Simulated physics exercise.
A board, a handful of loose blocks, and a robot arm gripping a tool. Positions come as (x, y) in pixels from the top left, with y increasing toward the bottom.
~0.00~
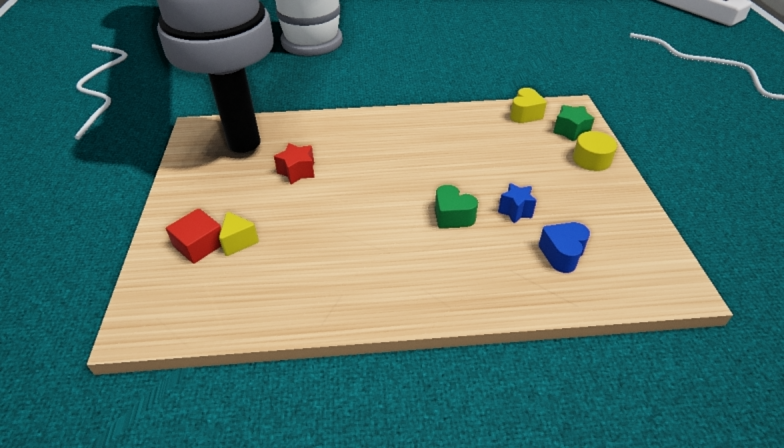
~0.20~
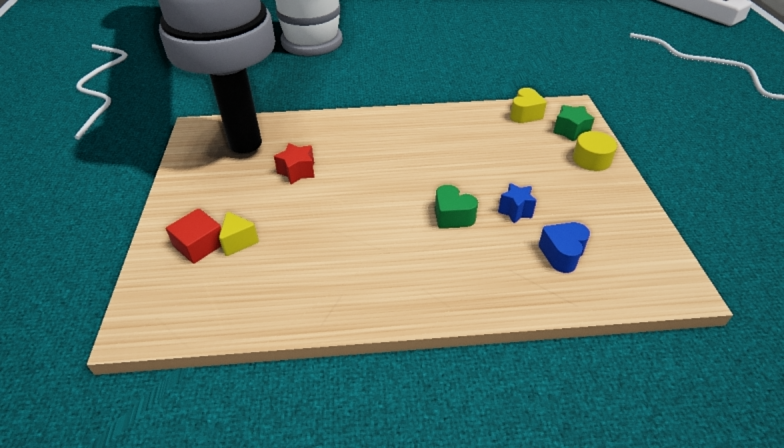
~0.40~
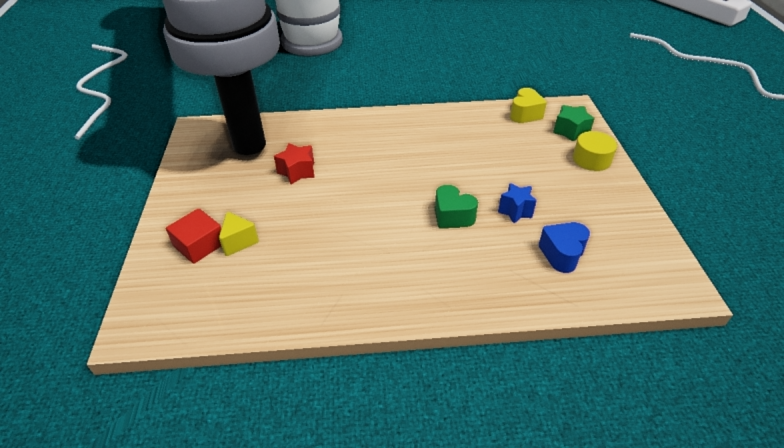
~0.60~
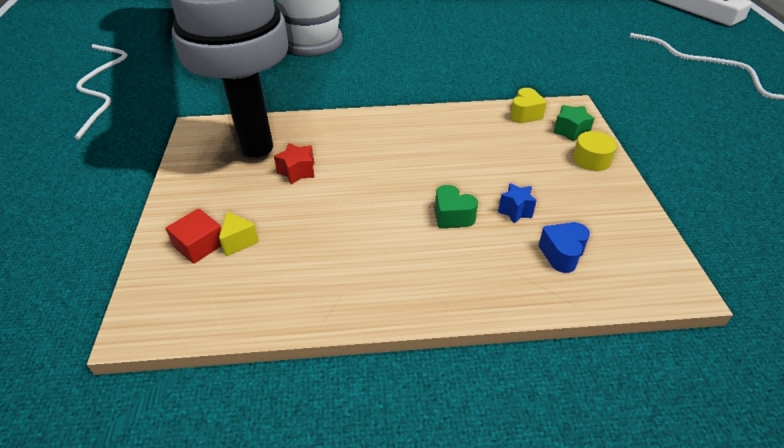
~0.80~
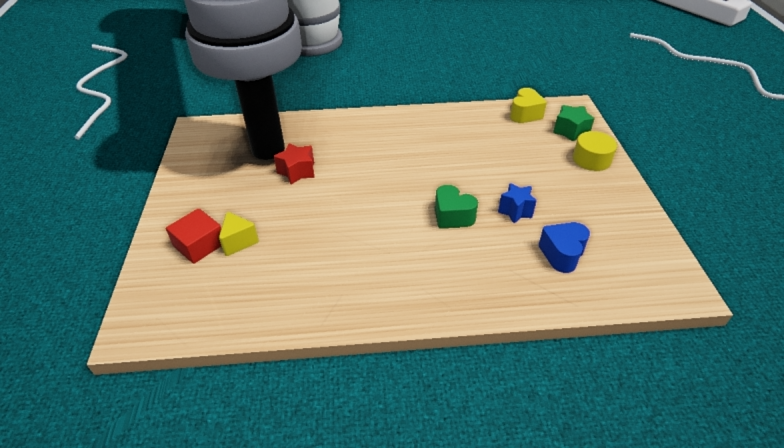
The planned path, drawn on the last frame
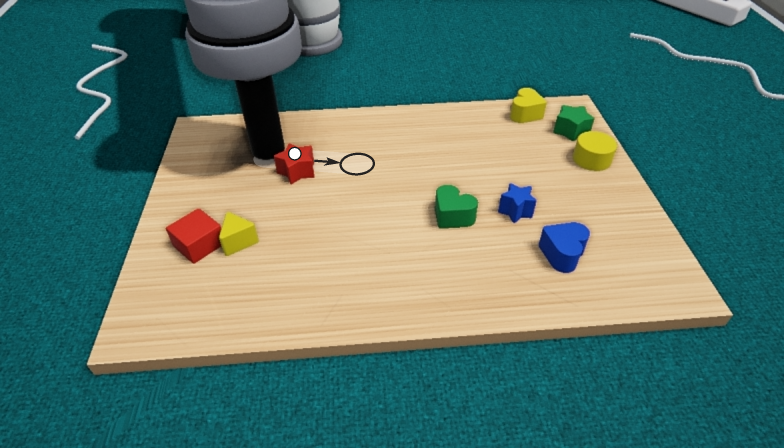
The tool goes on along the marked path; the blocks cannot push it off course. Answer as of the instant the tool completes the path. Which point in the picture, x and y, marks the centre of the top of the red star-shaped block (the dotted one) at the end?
The middle of its upper face should be somewhere near (317, 163).
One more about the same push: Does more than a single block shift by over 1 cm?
Final answer: No.
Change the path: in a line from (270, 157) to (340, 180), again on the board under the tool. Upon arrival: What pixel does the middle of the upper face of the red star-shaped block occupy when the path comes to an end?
It will end up at (359, 177).
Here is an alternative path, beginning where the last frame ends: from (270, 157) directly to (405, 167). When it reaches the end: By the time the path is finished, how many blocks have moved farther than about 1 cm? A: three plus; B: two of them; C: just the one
Choice C: Just the one.
Path on the board, from (270, 157) directly to (357, 164); the dot is on the red star-shaped block.
The first path, step by step. One third of the way, tool at (298, 152); red star-shaped block at (307, 158), turned 35° clockwise.
Two thirds of the way, tool at (327, 154); red star-shaped block at (316, 163), turned 70° clockwise.
At the end, tool at (357, 157); red star-shaped block at (317, 163), turned 80° clockwise.
